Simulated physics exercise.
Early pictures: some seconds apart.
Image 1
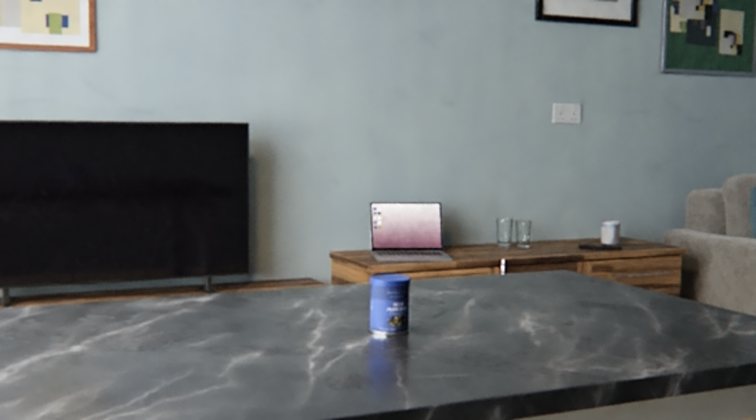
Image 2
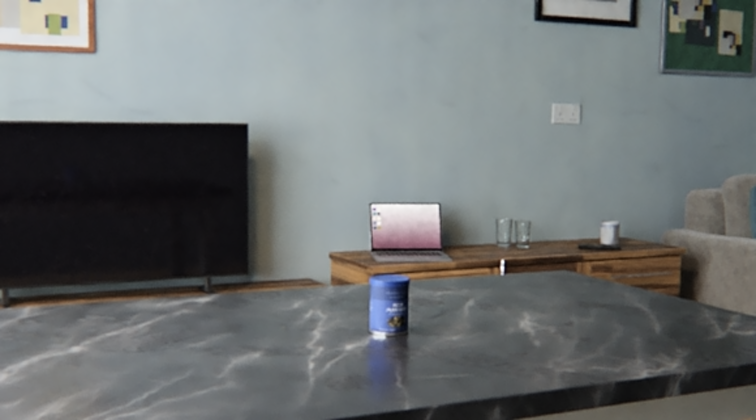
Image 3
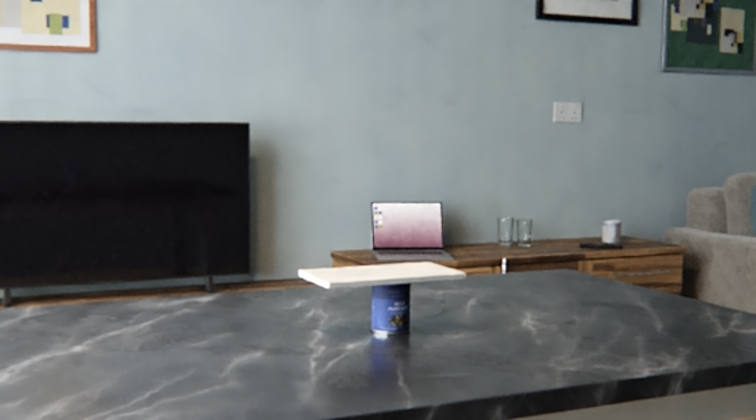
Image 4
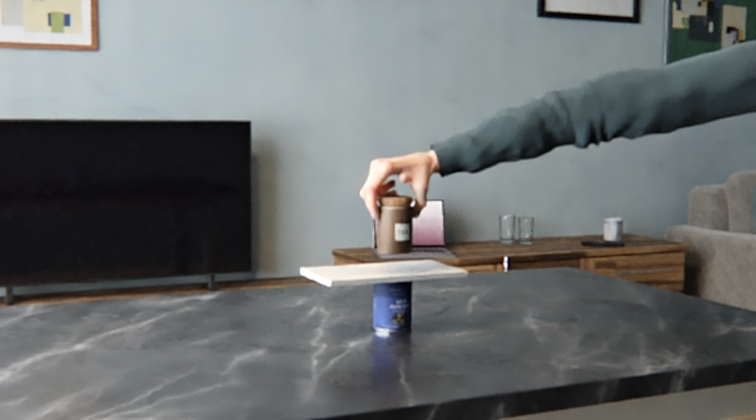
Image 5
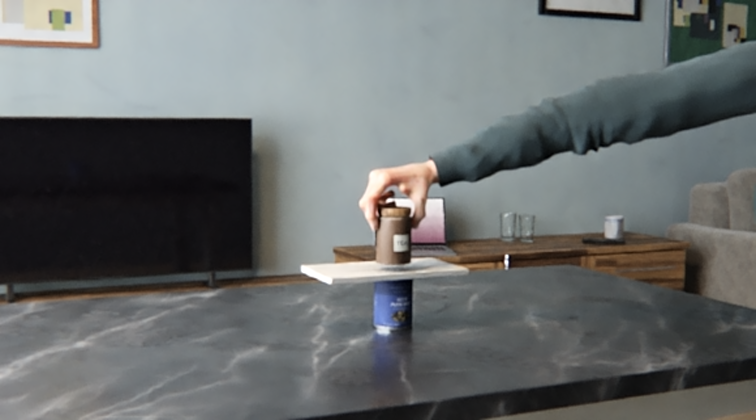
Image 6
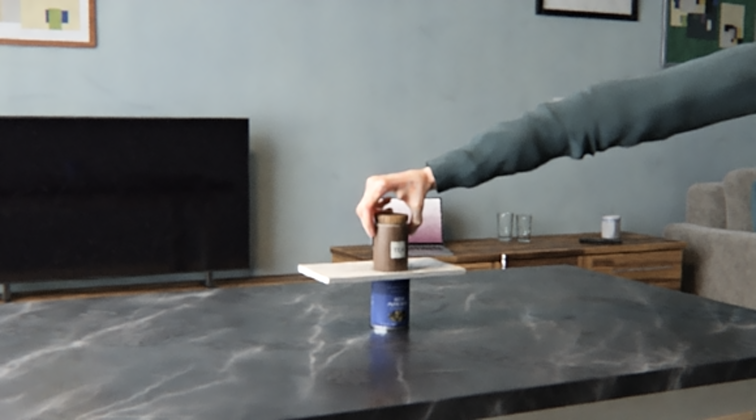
A blue tin stands near the middle of a dark, white-veined marble tabletop, seen from slightly above in a living room with pale blue walls. Behind it are a black television on the left, an open laptop and glasses on a wooden cabinet, and a grey sofa on the right. A pale board appears across the tin, then a green-sleeved arm from the right lowers a brown jar onto it, the view barely shifting.
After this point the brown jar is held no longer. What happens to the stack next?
The stack is left undisturbed.
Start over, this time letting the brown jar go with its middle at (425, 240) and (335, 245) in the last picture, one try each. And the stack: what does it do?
In the first try it remains standing, then in the second try it breaks down.
Then, 0.80 s later than the last frame, all is still.
Then, 1.70 s later than the last frame, brown jar resting near (391, 242).
When it is over, all 3 as before. End places, in pixels of the last picture, brown jar near (391, 242). The stack stays up.
